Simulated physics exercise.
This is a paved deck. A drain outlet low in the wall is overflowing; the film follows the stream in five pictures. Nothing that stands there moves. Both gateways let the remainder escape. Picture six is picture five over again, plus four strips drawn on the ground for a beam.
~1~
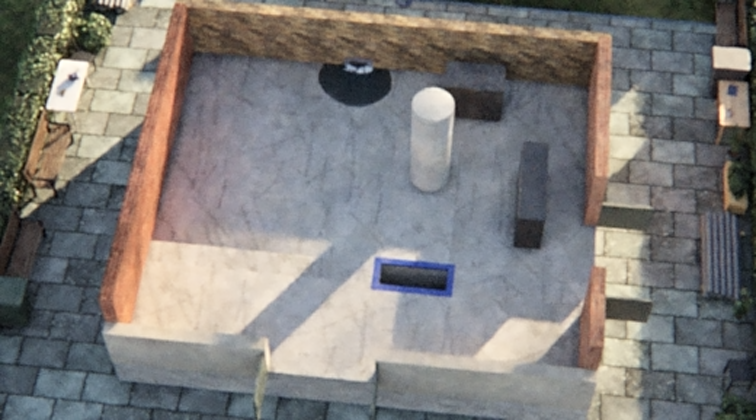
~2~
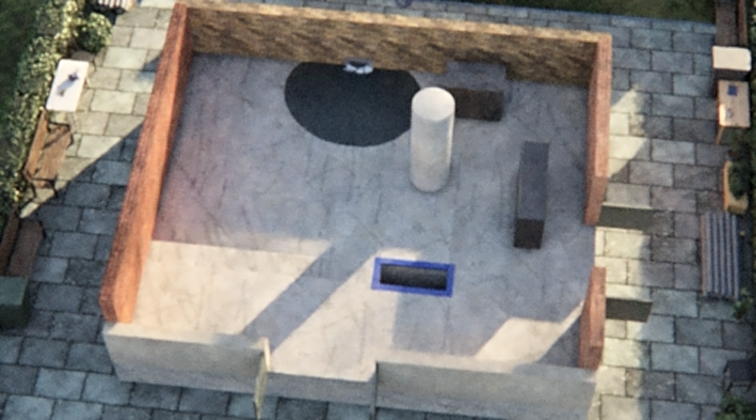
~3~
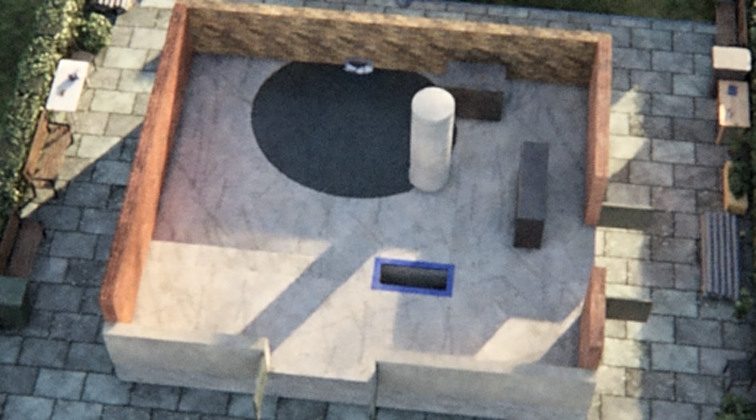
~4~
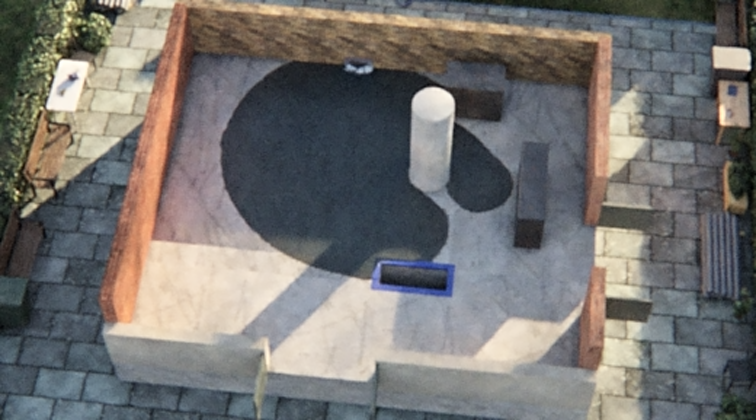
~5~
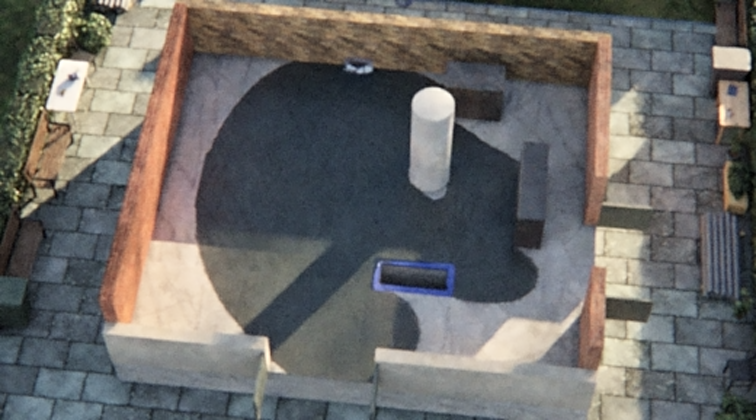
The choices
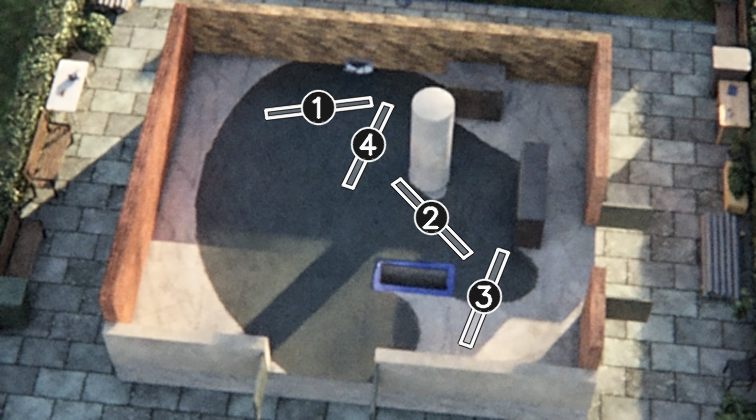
Dark water spreads from the back wall across a pale paved deck enclosed by low walls, widening into a large round patch, wrapping around a white column, then surrounding the blue-rimmed drain pit and reaching the front wall.
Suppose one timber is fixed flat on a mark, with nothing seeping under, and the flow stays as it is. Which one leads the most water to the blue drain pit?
The best spot is 3.
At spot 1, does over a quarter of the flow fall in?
No.
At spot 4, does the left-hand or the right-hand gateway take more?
The left gate.
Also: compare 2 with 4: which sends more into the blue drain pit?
Spot 2.
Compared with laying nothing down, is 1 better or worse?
Worse.
On the marked copy, 1 from (266, 114) to (371, 101); 2 from (396, 181) to (467, 255); 3 from (465, 344) to (503, 251); 4 from (348, 186) to (387, 104).
With 1, about 13 % of the stream runs into the blue drain pit, about 79 % out by the gates.
With 2, about 18 % of the stream runs into the blue drain pit, about 75 % out by the gates.
With 3, about 28 % of the stream runs into the blue drain pit, about 64 % out by the gates.
With 4, about 12 % of the stream runs into the blue drain pit, about 79 % out by the gates.
